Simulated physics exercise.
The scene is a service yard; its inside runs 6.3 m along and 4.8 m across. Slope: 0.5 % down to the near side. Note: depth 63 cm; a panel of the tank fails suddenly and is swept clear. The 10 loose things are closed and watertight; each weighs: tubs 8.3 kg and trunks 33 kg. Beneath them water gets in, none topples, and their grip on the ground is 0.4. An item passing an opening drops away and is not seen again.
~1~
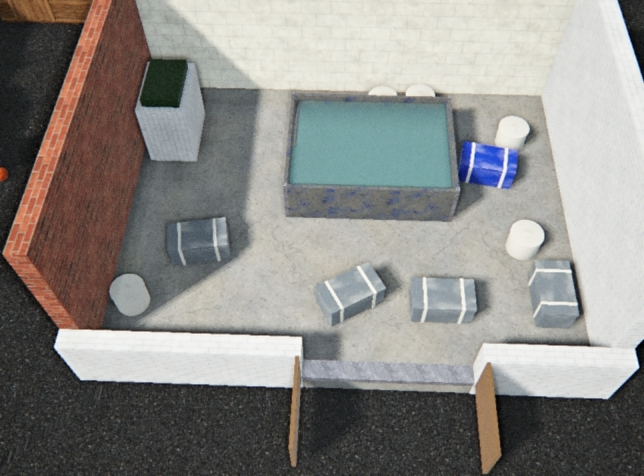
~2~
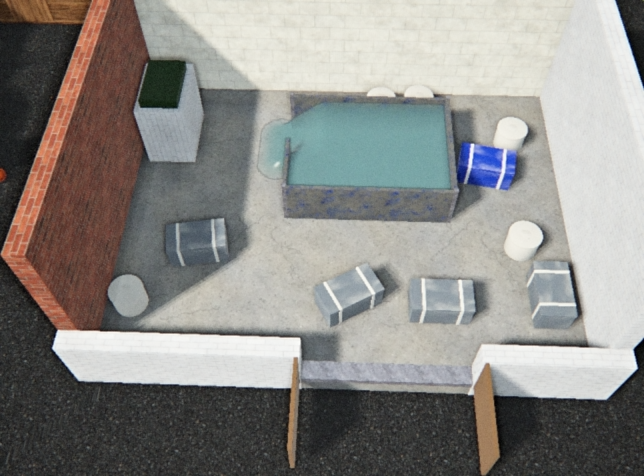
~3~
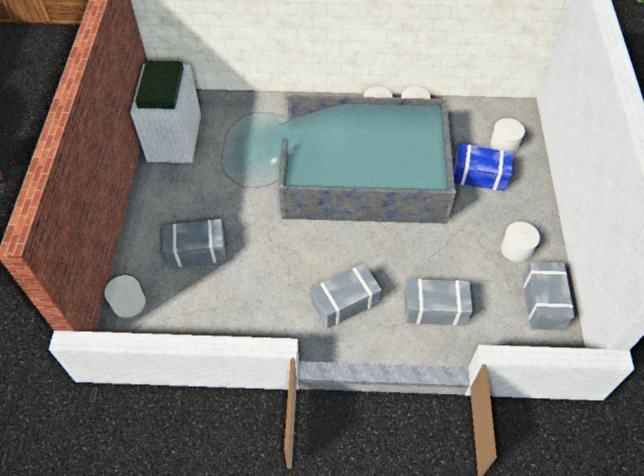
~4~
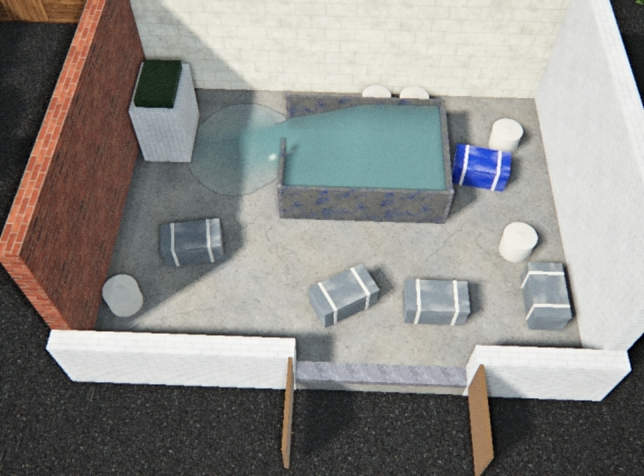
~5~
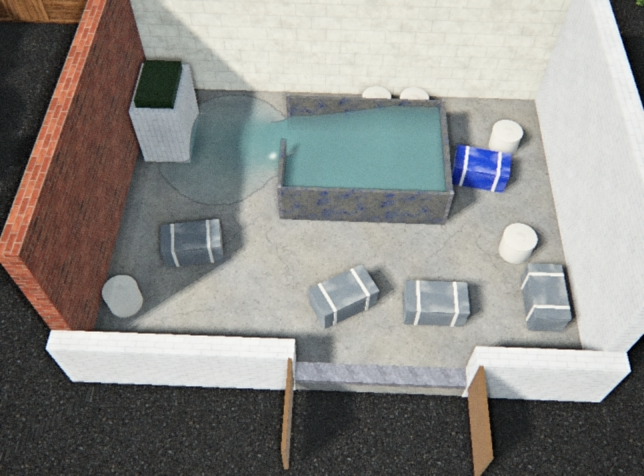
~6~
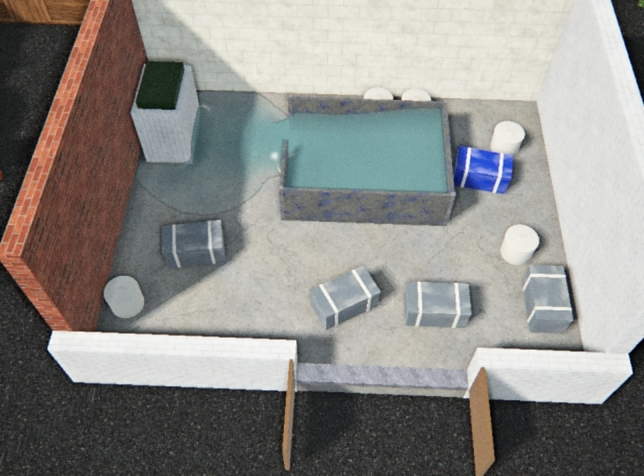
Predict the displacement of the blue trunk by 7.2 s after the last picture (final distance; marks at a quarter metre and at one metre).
By then the blue trunk is close to its start.
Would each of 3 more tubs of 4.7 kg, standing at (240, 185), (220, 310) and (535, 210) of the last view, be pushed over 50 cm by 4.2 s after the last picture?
In turn: Over, more, under.
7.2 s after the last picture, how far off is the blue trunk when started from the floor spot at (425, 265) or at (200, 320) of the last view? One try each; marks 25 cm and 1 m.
I'd say it does not really move on the first try and it lands far off on the second.
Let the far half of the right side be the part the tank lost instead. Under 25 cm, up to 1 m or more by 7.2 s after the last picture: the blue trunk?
Result: Blue trunk displaced far.
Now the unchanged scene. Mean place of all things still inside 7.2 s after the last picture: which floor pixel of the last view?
They average out to somewhere around (458, 251).
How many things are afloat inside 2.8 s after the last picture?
Count at that moment: 1.
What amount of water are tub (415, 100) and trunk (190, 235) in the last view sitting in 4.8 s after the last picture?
Some 14 cm at the first, some 8 cm at the second.
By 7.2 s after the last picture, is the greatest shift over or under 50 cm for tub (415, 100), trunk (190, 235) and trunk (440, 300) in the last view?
Well, going one by one, it's too far, too far and not that far.
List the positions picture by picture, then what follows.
The first frame shows the blue trunk at (489, 157) rests on the ground; water covers 4.0 m2; 0 of 10 have shifted.
The second frame shows the blue trunk at (488, 158), on the bottom; water covers 4.5 m2; 0 of 10 have shifted.
The third frame shows the blue trunk at (485, 159) rests on the ground; water covers 5.3 m2; 1 of 10 have shifted.
The fourth frame shows the blue trunk at (483, 159), on the bottom; 6.2 m2 under water; 1 of 10 have shifted.
The fifth frame shows the blue trunk at (483, 160), on the bottom; 6.9 m2 under water; 1 of 10 have shifted.
The sixth frame shows the blue trunk at (485, 162) rests on the ground; water covers 7.7 m2; 1 of 10 have shifted.
Then, 0.9 s after the last picture the blue trunk is near (485, 162), 0.0 m from its start, aground; 0 of 10 are out; 0 afloat.
Then, 2.8 s after the last picture the blue trunk is near (485, 162), 0.0 m from its start, aground; 0 of 10 are out; 1 afloat.
Then, 4.8 s after the last picture the blue trunk is near (485, 162), 0.0 m from its start, aground; 0 of 10 are out; 2 afloat.
Then, 7.2 s after the last picture the blue trunk is near (485, 162), 0.0 m from its start, aground; 0 of 10 are out; 5 afloat.
